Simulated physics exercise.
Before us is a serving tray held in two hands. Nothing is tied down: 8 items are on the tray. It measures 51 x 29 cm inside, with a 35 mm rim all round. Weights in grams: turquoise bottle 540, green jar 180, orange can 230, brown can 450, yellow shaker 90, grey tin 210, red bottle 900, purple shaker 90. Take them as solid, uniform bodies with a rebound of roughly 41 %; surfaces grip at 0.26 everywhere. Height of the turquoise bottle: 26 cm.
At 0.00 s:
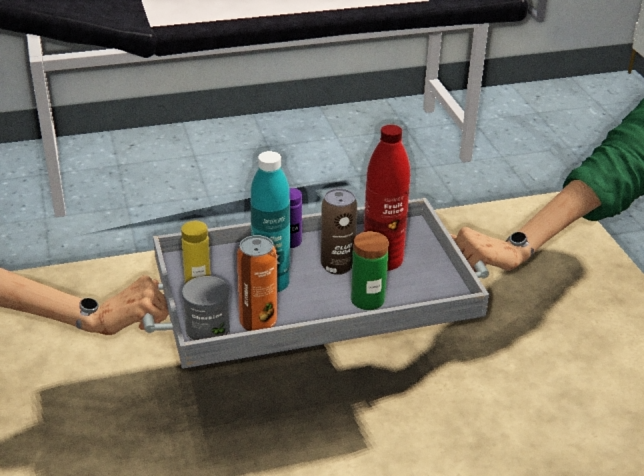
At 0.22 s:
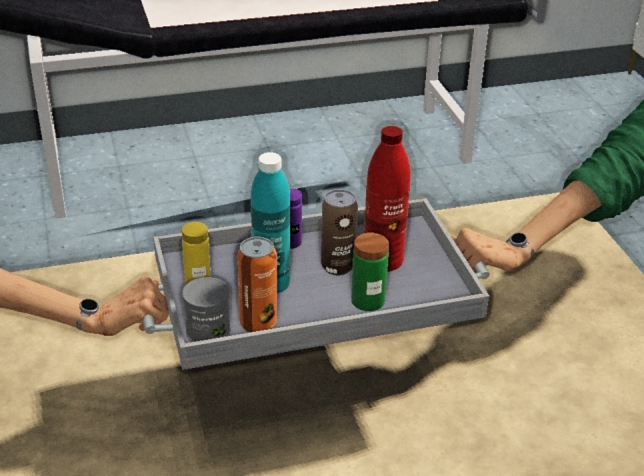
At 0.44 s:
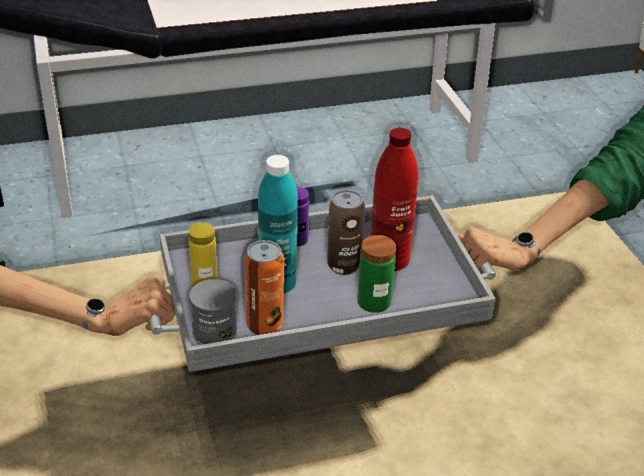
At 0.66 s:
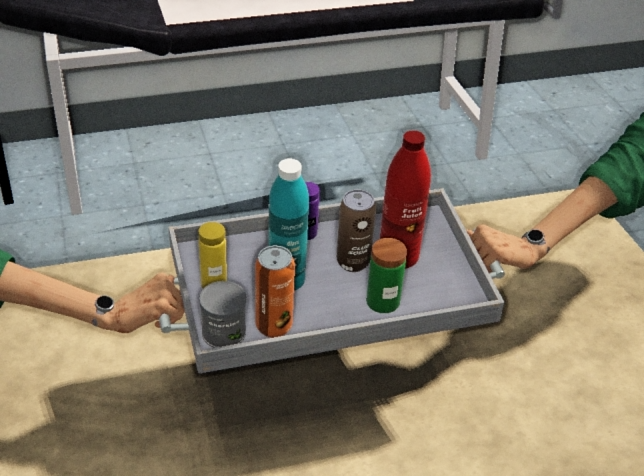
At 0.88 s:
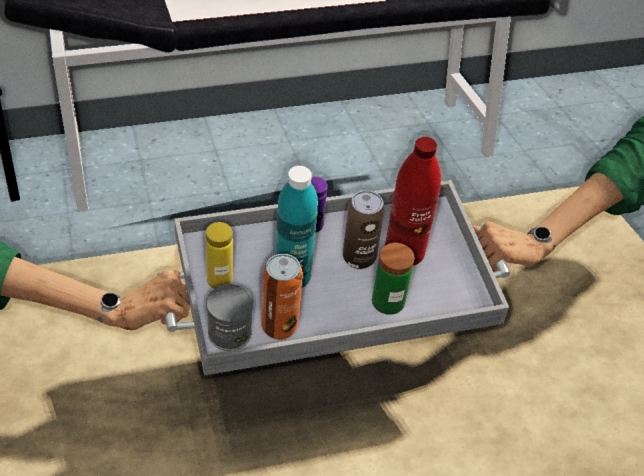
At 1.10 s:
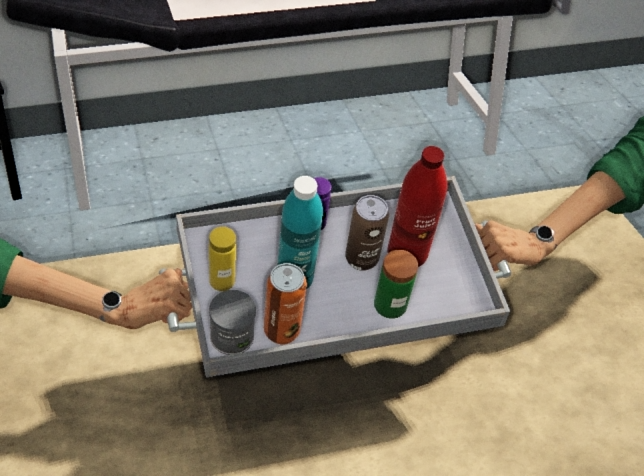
Two hands holding a grey tray of bottles, cans and jars level, then shifting slightly right and tilting its near edge down.
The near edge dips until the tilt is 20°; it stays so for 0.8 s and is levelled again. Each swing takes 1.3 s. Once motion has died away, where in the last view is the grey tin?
Resting place of the grey tin: (231, 312).
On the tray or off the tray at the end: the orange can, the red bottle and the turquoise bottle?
The orange can finishes off the tray; the red bottle ends off the tray; the turquoise bottle finishes off the tray.
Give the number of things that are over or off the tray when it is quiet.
In all, 4.
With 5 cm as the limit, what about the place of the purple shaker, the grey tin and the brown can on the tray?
The purple shaker gets shifted; the grey tin keeps its place; the brown can ends elsewhere.
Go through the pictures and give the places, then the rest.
The first frame shows tray level; grey tin (207, 311); turquoise bottle (270, 222).
The second frame shows tray level; orange can (258, 287); brown can (339, 234).
The third frame shows tray tilted 3°, near edge down; yellow shaker (203, 260); red bottle (395, 199).
The fourth frame shows tray tilted 7°, near edge down; turquoise bottle (288, 225).
The fifth frame shows tray tilted 14°, near edge down; green jar (393, 279); orange can (282, 299).
The sixth frame shows tray tilted 18°, near edge down; grey tin (232, 323); brown can (367, 234).
After 1.60 s, tray tilted 20°, near edge down; grey tin slid 2 cm near (234, 333); turquoise bottle tipped 19° from how it sat; red bottle tipped 9° from how it sat.
After 2.20 s, tray tilted 20°, near edge down; turquoise bottle, orange can and red bottle now off the tray; grey tin slid 2 cm near (233, 333); purple shaker tipped 67° from how it sat.
After 2.80 s, tray tilted 11°, near edge down; grey tin slid 2 cm near (232, 325); purple shaker tipped 66° from how it sat; brown can slid 15 cm.
At rest (4.3 s), off the tray, turquoise bottle, orange can and red bottle; tipped over on the tray, purple shaker; not toppled but over 5 cm from the start, brown can and yellow shaker; the other 2 in place, give or take 5 cm. Seen from the same camera at the end, grey tin near (231, 312).
